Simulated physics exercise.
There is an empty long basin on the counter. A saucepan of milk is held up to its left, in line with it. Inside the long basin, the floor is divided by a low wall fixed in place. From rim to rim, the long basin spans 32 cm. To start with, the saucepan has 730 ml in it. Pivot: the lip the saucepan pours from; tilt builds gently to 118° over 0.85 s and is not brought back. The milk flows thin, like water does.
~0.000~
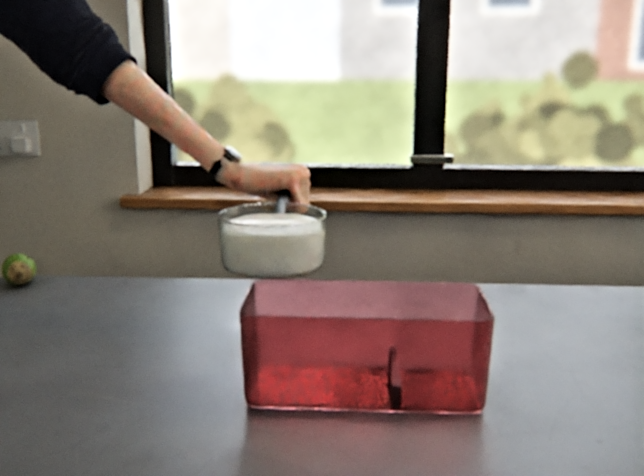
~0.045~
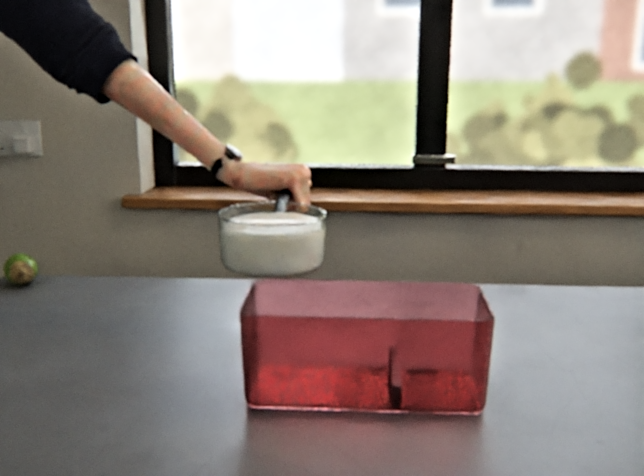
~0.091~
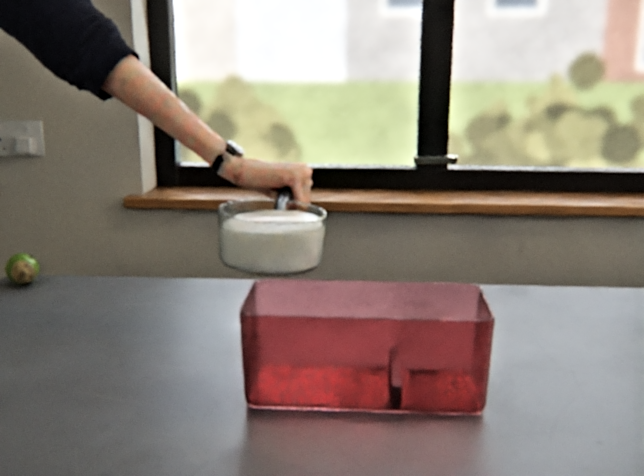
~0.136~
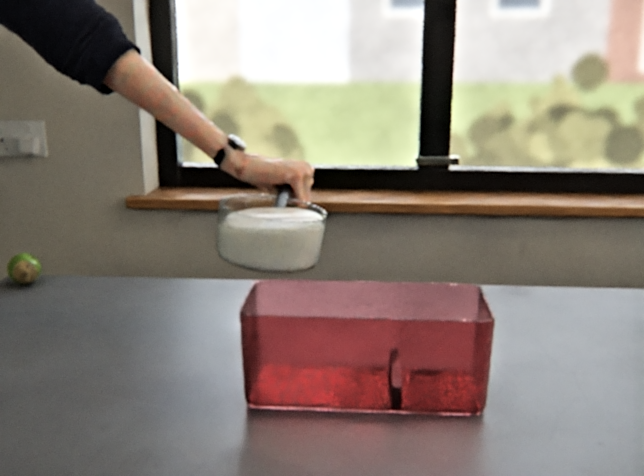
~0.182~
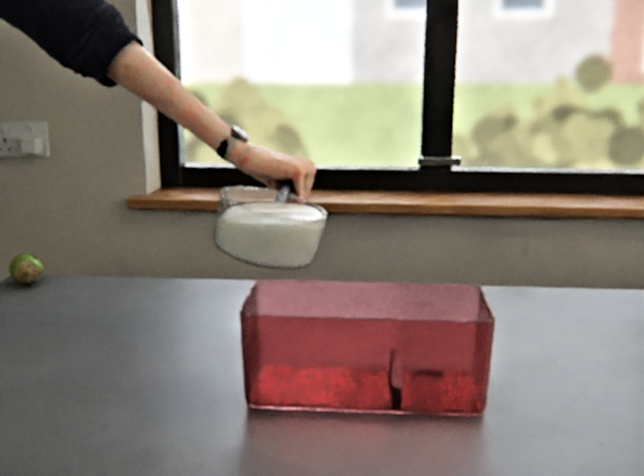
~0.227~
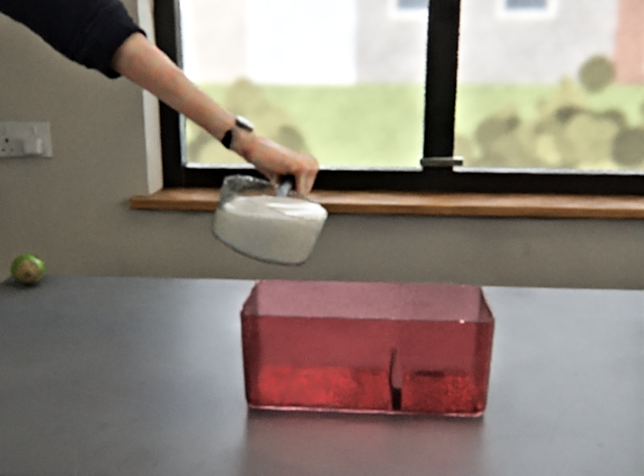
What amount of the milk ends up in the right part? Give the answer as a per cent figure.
53 %.
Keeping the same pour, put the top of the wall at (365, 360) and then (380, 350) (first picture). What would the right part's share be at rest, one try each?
I'd say 80 percent on the first go, 80 percent on the next.
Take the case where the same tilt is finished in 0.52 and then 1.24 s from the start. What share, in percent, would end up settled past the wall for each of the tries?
Near 45 in a hundred on the first go and near 60 in a hundred on the second.
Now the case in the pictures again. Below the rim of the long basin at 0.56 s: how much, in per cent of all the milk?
About 10%.
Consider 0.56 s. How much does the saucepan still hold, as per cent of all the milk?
I'd estimate some 42 % remains.
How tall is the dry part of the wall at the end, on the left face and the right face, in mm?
For the left, around 20 mm; for the right, around 6 mm.
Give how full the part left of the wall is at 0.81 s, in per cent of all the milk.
The left part holds close to 18 per cent.
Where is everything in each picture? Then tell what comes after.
The first picture shows tilt 0°; pouring edge (325, 216); surface from (223, 223) to (323, 225); the long basin's rim runs from (247, 297) to (486, 302); the wall's top is at (395, 365).
The second picture shows tilt 1°; pouring edge (325, 216); surface from (224, 223) to (323, 224).
The third picture shows tilt 3°; pouring edge (325, 216); surface from (223, 221) to (324, 222).
The fourth picture shows tilt 7°; pouring edge (325, 217); surface from (222, 218) to (324, 218).
The fifth picture shows tilt 13°; pouring edge (325, 217); surface from (222, 213) to (324, 214).
The sixth picture shows tilt 20°; pouring edge (325, 217); surface from (220, 205) to (326, 211).
Then, 0.56 s in, the tilt is 88° and 41 per cent is still to pour, 11 is left of the wall and 0 right of it.
Then, 0.81 s in, the tilt is 117° and 2 per cent is still to pour, 17 is left of the wall and 70 right of it.
Then, 1.07 s in, the tilt is 118° and 0 per cent is still to pour, 37 is left of the wall and 60 right of it.
Then, 1.35 s in, the tilt is 118° and 0 per cent is still to pour, 44 is left of the wall and 54 right of it.
Finally, 45 per cent lies left of the wall, 53 right of it and 2 outside.
